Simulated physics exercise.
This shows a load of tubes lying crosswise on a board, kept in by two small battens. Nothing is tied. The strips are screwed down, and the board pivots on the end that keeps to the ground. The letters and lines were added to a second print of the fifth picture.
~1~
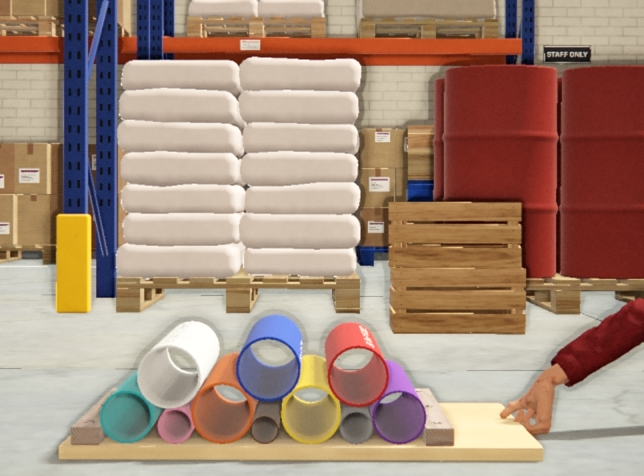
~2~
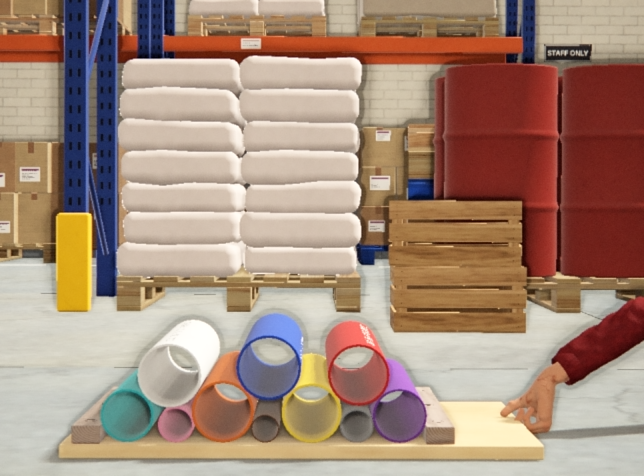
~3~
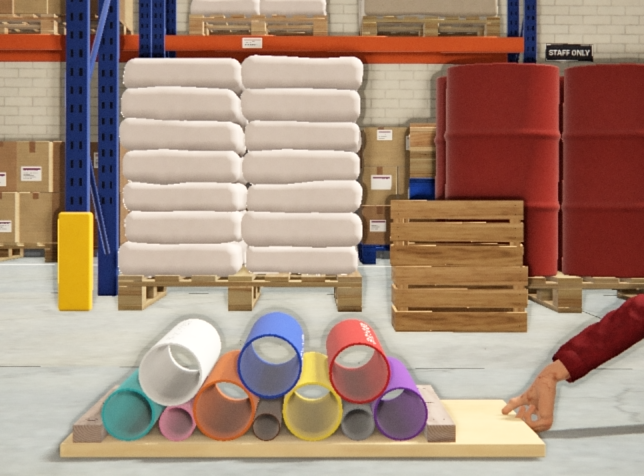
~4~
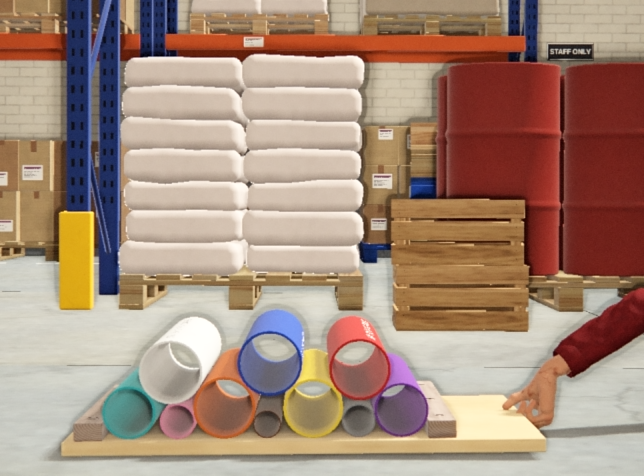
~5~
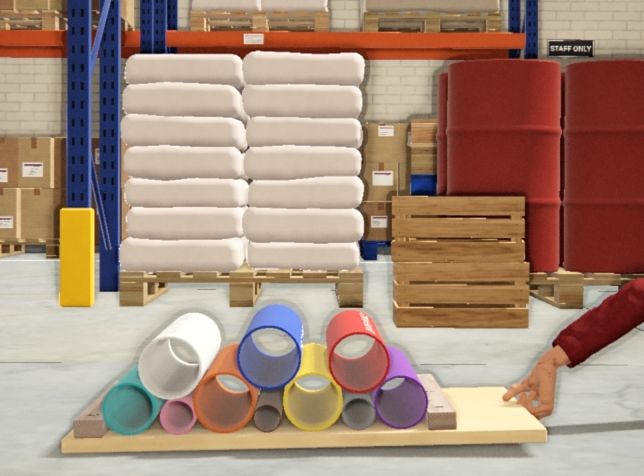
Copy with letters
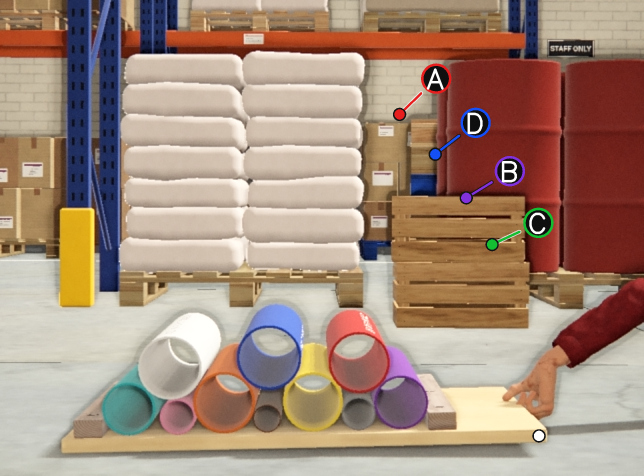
A hand slightly raises the right end of a board holding a stack of coloured tubes.
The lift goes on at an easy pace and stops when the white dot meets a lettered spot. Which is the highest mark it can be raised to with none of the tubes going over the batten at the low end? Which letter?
The answer is mark D.
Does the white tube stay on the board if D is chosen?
The white tube: Yes.
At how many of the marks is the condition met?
Three of them.
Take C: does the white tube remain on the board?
Yes, with C.
On the marked copy, A at (400, 114); B at (466, 198); C at (492, 245); D at (435, 154); the white dot at (539, 436).
Taking D. A third of the way, board at 20°.
Two thirds of the way, board at 38°.
When it is over, board at 38°, none over the low batten.
As for the rest, A two over the low batten (white, blue); B none over the low batten; C none over the low batten.
